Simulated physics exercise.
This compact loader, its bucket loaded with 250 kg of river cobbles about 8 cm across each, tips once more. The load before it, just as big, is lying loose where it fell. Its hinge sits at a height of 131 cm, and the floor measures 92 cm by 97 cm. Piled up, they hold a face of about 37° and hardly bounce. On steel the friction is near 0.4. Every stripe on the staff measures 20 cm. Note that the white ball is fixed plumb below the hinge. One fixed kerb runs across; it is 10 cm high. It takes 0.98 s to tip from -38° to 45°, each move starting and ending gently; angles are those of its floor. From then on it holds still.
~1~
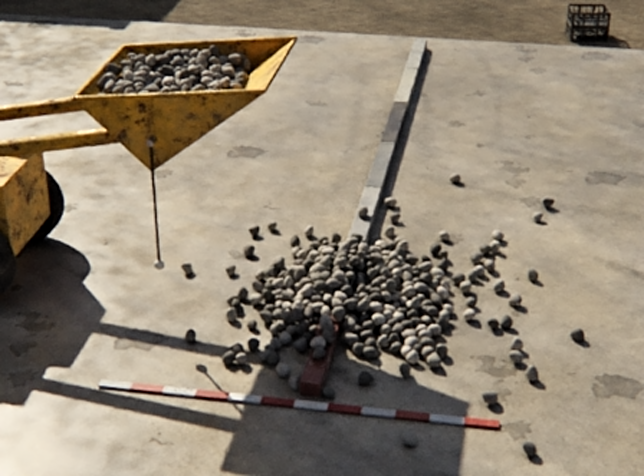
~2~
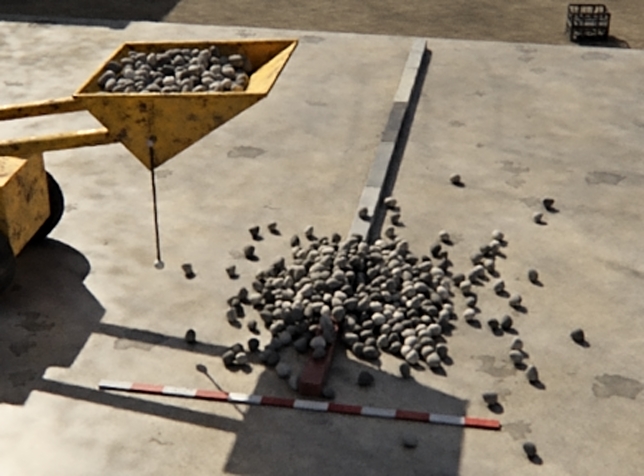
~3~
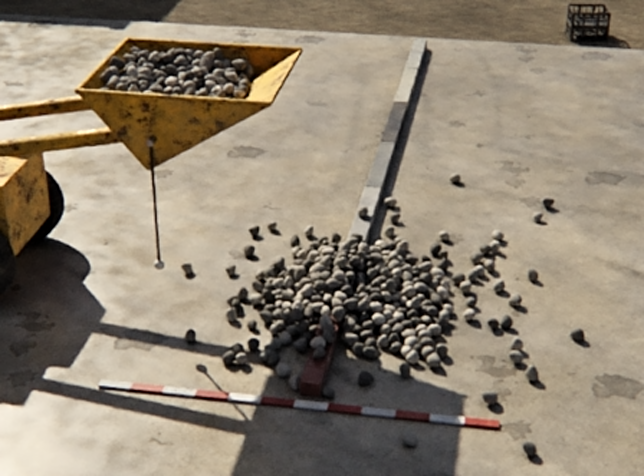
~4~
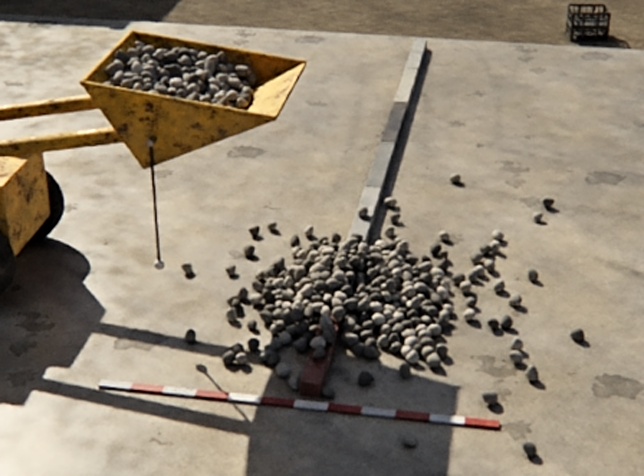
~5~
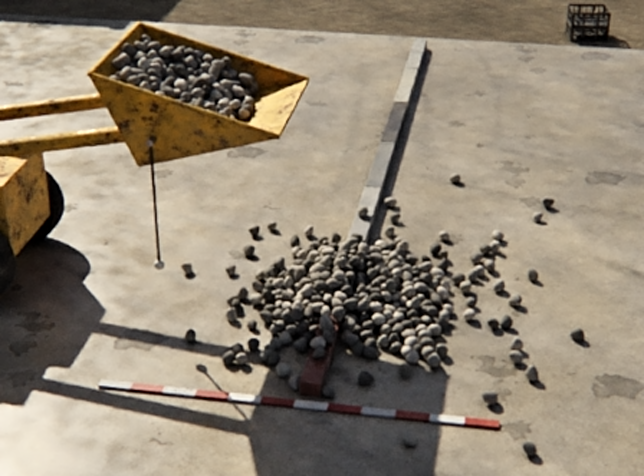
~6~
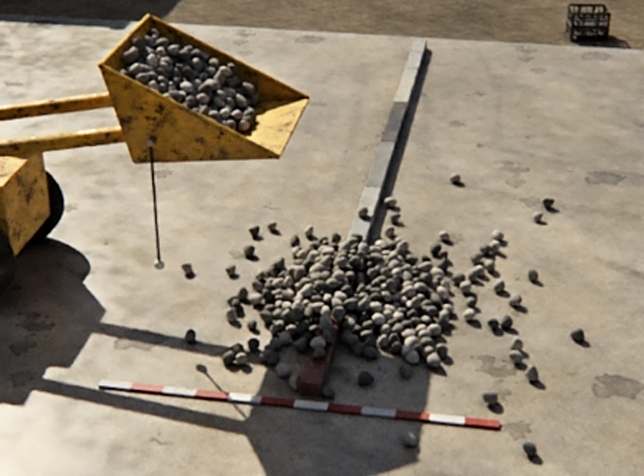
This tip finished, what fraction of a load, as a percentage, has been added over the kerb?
About 19 per cent of a load.
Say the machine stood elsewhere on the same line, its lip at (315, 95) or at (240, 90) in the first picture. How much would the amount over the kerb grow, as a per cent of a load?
Some 65 percent, and then 5 percent.
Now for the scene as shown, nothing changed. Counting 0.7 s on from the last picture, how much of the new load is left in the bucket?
That works out to about 60 %.
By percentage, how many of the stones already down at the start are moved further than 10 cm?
I'd say roughly 10 per cent of them.
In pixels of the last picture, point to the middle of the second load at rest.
I'd say close to (301, 283).
Then, 0.3 s after the last picture the floor is at 33°; in per cent of one load, 100 in the bucket, 48 on this side of the kerb, 52 over the kerb; the foremost stones are at (537, 311).
Then, 0.7 s after the last picture the floor is at 45°; in per cent of one load, 61 in the bucket, 87 on this side of the kerb, 52 over the kerb; the foremost stones are at (537, 311).
Then, 1.0 s after the last picture the floor is at 45°; in per cent of one load, 4 in the bucket, 137 on this side of the kerb, 59 over the kerb; the foremost stones are at (537, 311).
Then, 3.5 s after the last picture the floor is at 45°; in per cent of one load, 0 in the bucket, 130 on this side of the kerb, 70 over the kerb; the foremost stones are at (538, 323). Net gain over the kerb, 19.
